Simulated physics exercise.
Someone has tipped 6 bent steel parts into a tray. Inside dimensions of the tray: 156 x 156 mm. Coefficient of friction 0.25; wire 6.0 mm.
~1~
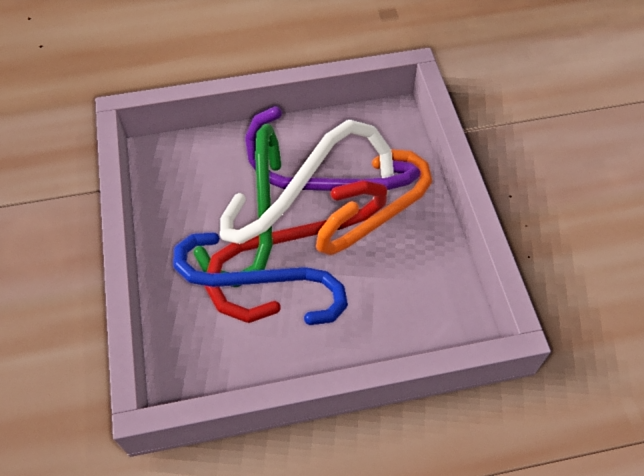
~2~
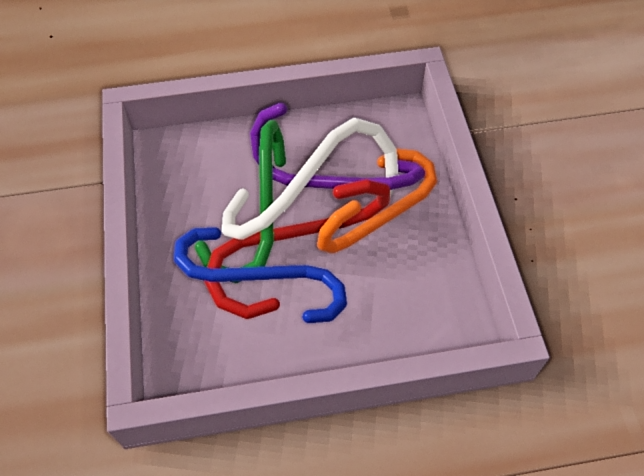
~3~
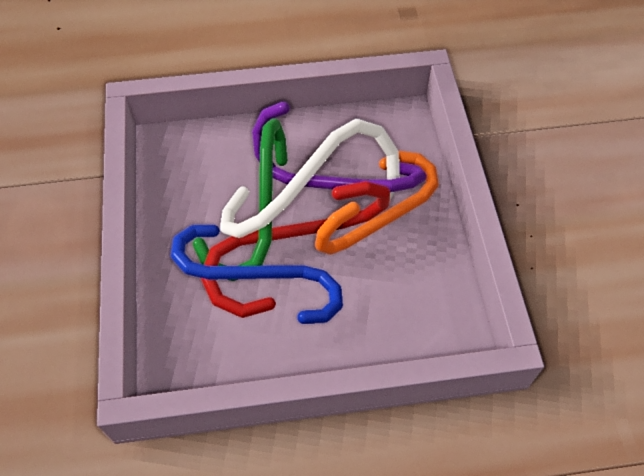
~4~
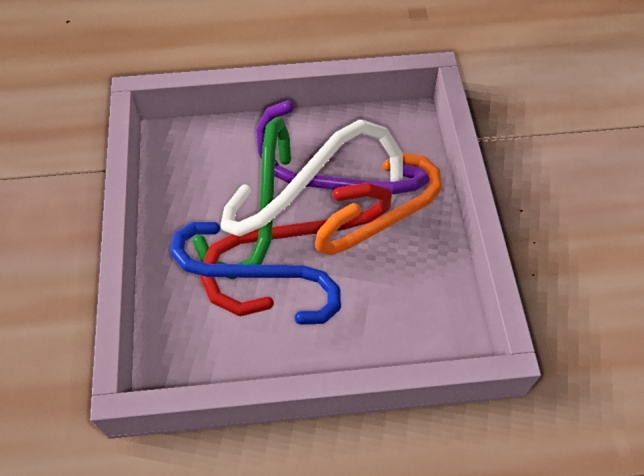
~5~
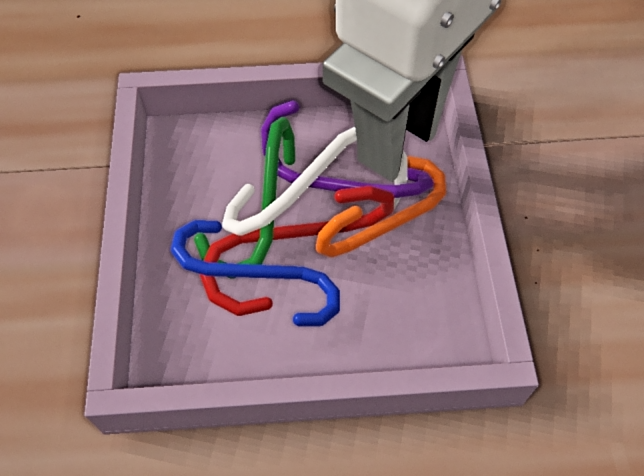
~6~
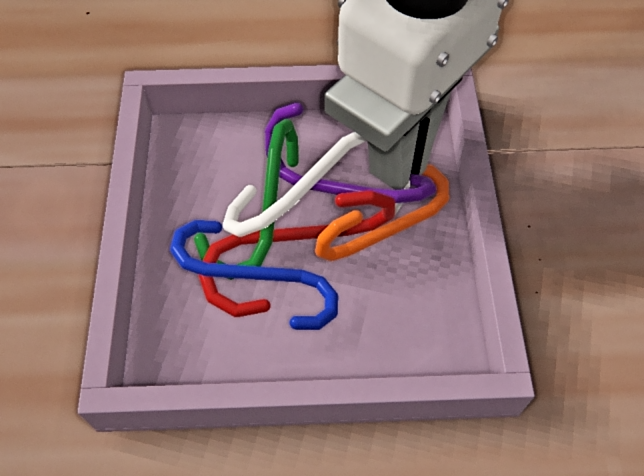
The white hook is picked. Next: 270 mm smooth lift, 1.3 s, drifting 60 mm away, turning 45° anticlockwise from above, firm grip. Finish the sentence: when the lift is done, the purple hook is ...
... still in the tray.
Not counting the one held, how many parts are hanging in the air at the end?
Count = 0.
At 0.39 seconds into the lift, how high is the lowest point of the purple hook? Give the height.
Roughly 0 mm.
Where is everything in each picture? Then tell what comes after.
The first frame shows fingers out of view, 222 mm above the grip; purple hook from (393, 166) to (276, 113), passing over orange hook, under green hook; white hook from (240, 199) to (378, 203), passing over red hook, over orange hook, over green hook.
The second frame shows fingers out of view, 222 mm above the grip; orange hook from (383, 162) to (354, 207), passing under red hook, under purple hook, under white hook; red hook from (340, 192) to (273, 304), passing over orange hook, over green hook, under white hook.
The third frame shows fingers out of view, 207 mm above the grip; green hook from (282, 160) to (199, 244), passing under red hook, over purple hook, under white hook; blue hook from (304, 317) to (213, 231), passing over red hook.
The fourth frame shows fingers out of view, 111 mm above the grip; purple hook from (404, 170) to (288, 107), passing over orange hook, under green hook; white hook from (245, 191) to (384, 206), passing over red hook, over orange hook, over green hook.
The fifth frame shows fingers (399, 133) 14 mm above the grip.
The sixth frame shows fingers (400, 157) closed on the white hook; purple hook from (412, 179) to (297, 109); white hook from (250, 191) to (389, 214).
Then, 0.39 s into the lift, lowest point more than 20 mm over the tray floor, white hook 59 mm.
Then, 0.71 s into the lift, lowest point more than 20 mm over the tray floor, white hook 159 mm.
Then, 1.30 s into the lift, lowest point more than 20 mm over the tray floor, white hook 273 mm.
End, hanging white hook 273 mm; the other 5 are down.
